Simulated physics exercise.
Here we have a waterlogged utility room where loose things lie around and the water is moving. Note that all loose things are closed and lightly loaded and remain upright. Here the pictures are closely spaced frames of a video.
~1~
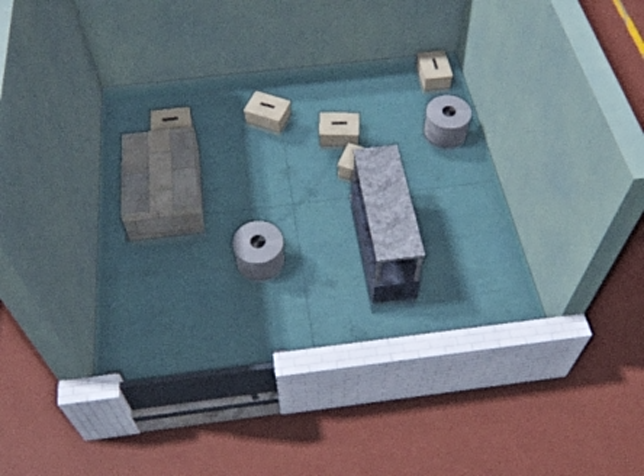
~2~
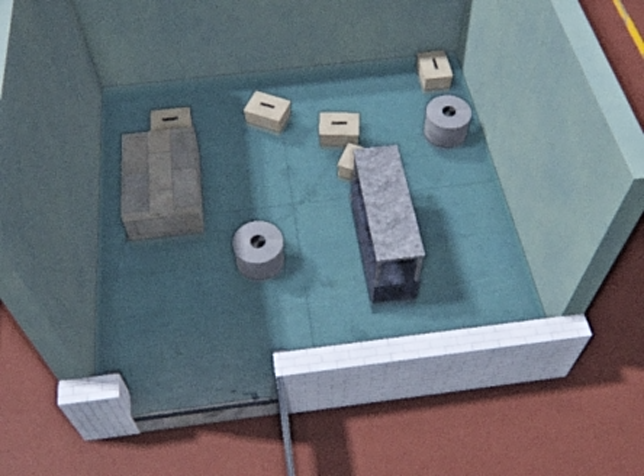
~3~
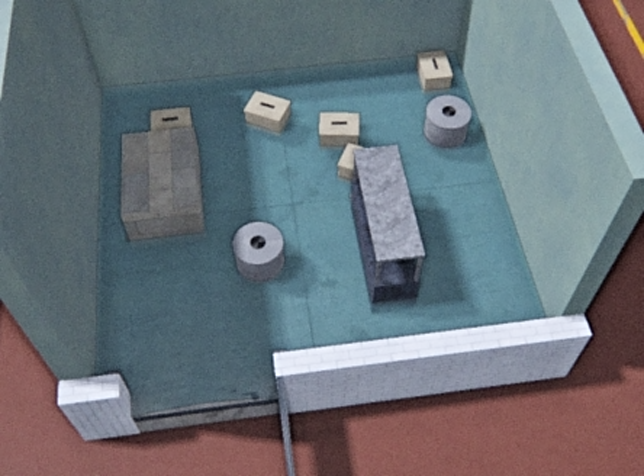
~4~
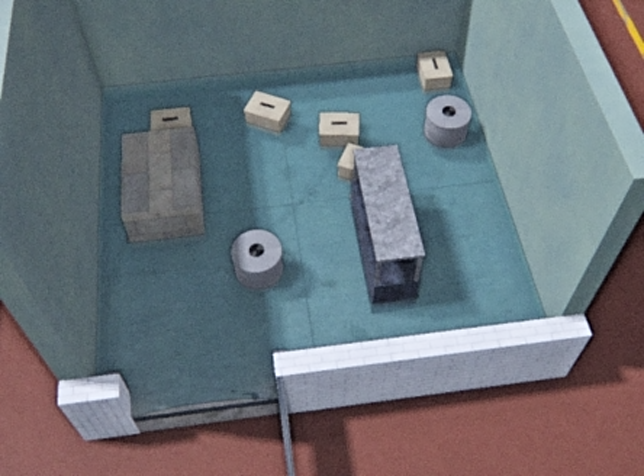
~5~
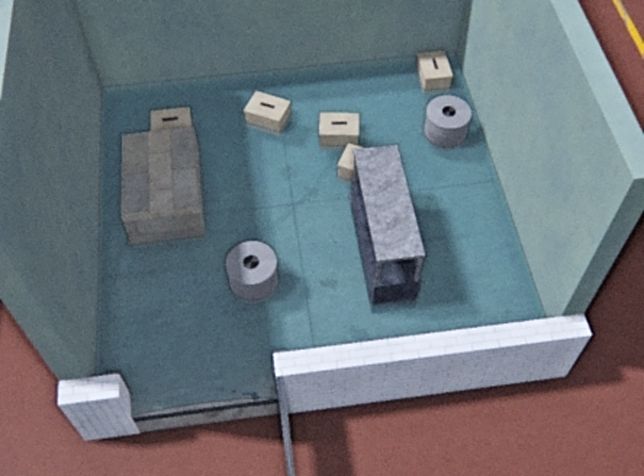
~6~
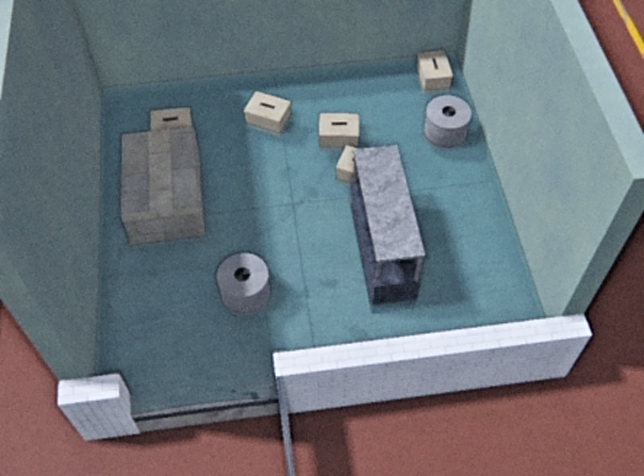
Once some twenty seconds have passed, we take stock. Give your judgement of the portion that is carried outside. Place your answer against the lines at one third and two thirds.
It sits between the two lines.
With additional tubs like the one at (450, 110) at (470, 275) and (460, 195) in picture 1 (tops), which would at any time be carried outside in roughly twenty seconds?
Taking them in turn: Flushed away, then held back.
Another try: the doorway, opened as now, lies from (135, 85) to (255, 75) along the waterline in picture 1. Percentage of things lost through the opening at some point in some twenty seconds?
Estimate: Near 100 per cent.
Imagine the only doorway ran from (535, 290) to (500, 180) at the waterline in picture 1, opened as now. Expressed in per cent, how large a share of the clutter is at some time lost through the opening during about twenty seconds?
It comes to about 60 per cent of the things.
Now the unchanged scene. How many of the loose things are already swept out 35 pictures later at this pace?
2.
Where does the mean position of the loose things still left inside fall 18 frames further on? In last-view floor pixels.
Near (311, 194).
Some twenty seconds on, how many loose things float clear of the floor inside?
I make it 2.
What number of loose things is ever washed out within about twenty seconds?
The count is 4.
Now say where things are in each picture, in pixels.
The first picture shows a tub at (258, 242) floats; a tote at (362, 160) floats; 0 of 7 have shifted.
The second picture shows a tub at (258, 242) floats; a tote at (362, 160), afloat; 0 of 7 have shifted.
The third picture shows a tub at (258, 243) floats; a tote at (362, 160) floats; 0 of 7 have shifted.
The fourth picture shows a tub at (257, 251) floats, close to its start; a tote at (362, 160) floats; 1 of 7 have shifted.
The fifth picture shows a tub at (251, 262), afloat, close to its start; a tote at (362, 160), afloat; 1 of 7 have shifted.
The sixth picture shows a tub at (243, 275), afloat, a stride from its start; a tote at (360, 162), afloat; 1 of 7 have shifted.
A moment on, 1 of 7 are out; 6 afloat.
Next, 1 of 7 are out; 6 afloat.
Later, 2 of 7 are out; 4 afloat.
In the end, 4 of 7 are out; 2 afloat.
